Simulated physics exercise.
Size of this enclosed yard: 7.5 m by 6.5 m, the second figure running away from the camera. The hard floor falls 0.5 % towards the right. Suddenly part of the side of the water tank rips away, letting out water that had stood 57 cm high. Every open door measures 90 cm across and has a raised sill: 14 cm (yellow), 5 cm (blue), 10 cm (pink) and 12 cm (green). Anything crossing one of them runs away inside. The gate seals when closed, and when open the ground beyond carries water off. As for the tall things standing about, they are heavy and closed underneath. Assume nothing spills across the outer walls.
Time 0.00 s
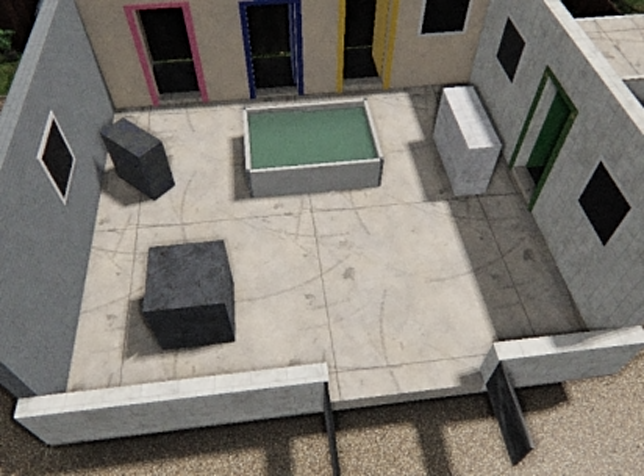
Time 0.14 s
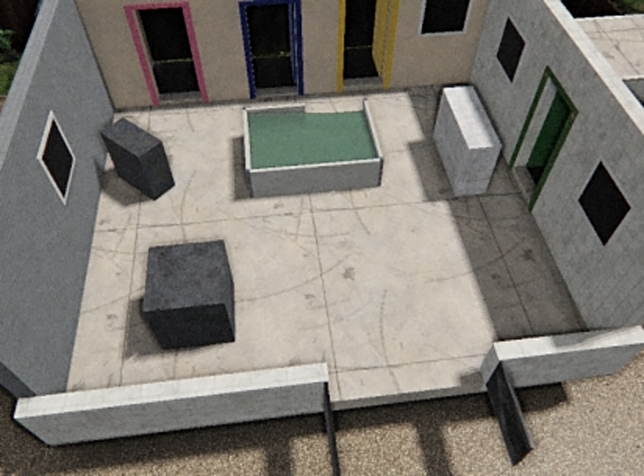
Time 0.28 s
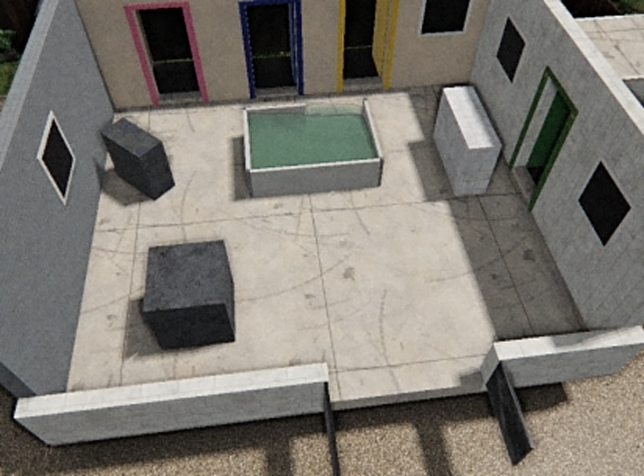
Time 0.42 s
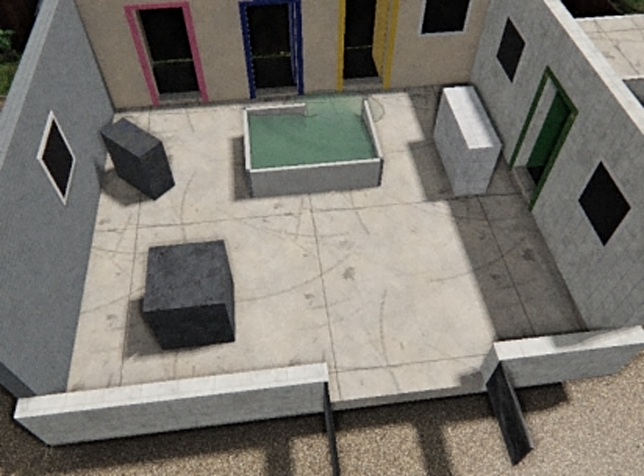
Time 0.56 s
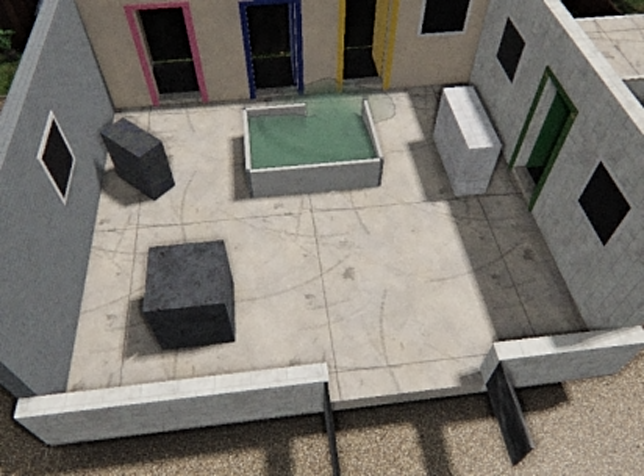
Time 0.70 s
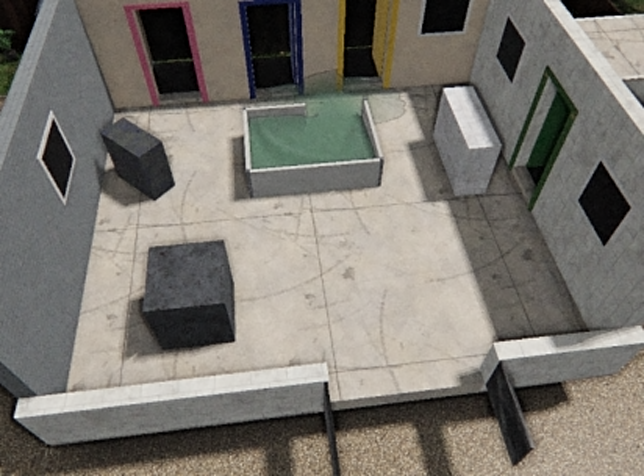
In a walled yard, green water spills from the tank's far side and spreads rightward.
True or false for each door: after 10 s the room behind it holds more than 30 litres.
Yellow door: True; blue door: True; pink door: False; green door: False.
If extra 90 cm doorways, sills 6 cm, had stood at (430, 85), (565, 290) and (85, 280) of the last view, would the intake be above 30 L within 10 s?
So, in the order given, it's beyond the mark, then shy of the mark, then shy of the mark.
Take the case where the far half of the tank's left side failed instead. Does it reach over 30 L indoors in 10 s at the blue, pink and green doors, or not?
Door by door - blue: Within bounds, pink: Out of bounds, green: Within bounds.
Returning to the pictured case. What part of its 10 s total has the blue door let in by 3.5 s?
I'd say close to 70 percent.
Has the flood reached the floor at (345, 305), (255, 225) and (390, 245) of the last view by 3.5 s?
Status of the three spots: Free of it, free of it, free of it.
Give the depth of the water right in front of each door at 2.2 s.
Depths in cm: Yellow 27, blue 12, pink 4, green 0.
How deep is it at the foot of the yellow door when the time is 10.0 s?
The depth comes to around 7.0 centimetres.
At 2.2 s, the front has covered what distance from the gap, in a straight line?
4.0 m.
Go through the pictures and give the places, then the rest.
In the first frame, the water tank at (310, 137) is whole and still, 57 cm deep.
In the second frame, the front is at a hidden place, 0.6 m from the gap on the water tank's far side; 0.2 m2 of floor is under water; 57 cm left at the back of the water tank.
In the third frame, water pours out on the water tank's far side and has run 0.9 m, to a hidden place; typically 10 cm deep outside, 57 cm at the water tank's back.
In the fourth frame, the front is at (301, 95), 1.3 m from the gap on the water tank's far side; 1.9 m2 of floor is under water; 57 cm left at the back of the water tank.
In the fifth frame, water pours out on the water tank's far side and has run 1.6 m, to (275, 97); typically 8 cm deep outside, 52 cm at the water tank's back.
In the sixth frame, the front is at (261, 98), 1.8 m from the gap on the water tank's far side; 2.8 m2 of floor is under water; 48 cm left at the back of the water tank.
After 1.4 s water covers 10 % of the floor and is deepest (40 cm) near (332, 98); yellow door 31 cm at the sill, 46 L in, blue door 14 cm at the sill, 26 L in, pink door not reached, green door not reached.
After 2.2 s water covers 20 % of the floor and is deepest (32 cm) near (324, 98); yellow door 27 cm at the sill, 126 L in, blue door 12 cm at the sill, 54 L in, pink door 4 cm at the sill, 0 L in, green door not reached.
After 3.5 s water covers 30 % of the floor and is deepest (23 cm) near (324, 98); yellow door 19 cm at the sill, 182 L in, blue door 11 cm at the sill, 89 L in, pink door 3 cm at the sill, 0 L in, green door 5 cm at the sill, 0 L in.
After 6.0 s water covers 50 % of the floor and is deepest (16 cm) near (462, 83); yellow door 13 cm at the sill, 199 L in, blue door 7 cm at the sill, 117 L in, pink door 4 cm at the sill, 0 L in, green door 9 cm at the sill, 0 L in.
After 10.0 s water covers 80 % of the floor and is deepest (9 cm) near (448, 89); yellow door 7 cm at the sill, 199 L in, blue door 4 cm at the sill, 126 L in, pink door 6 cm at the sill, 0 L in, green door 7 cm at the sill, 0 L in.
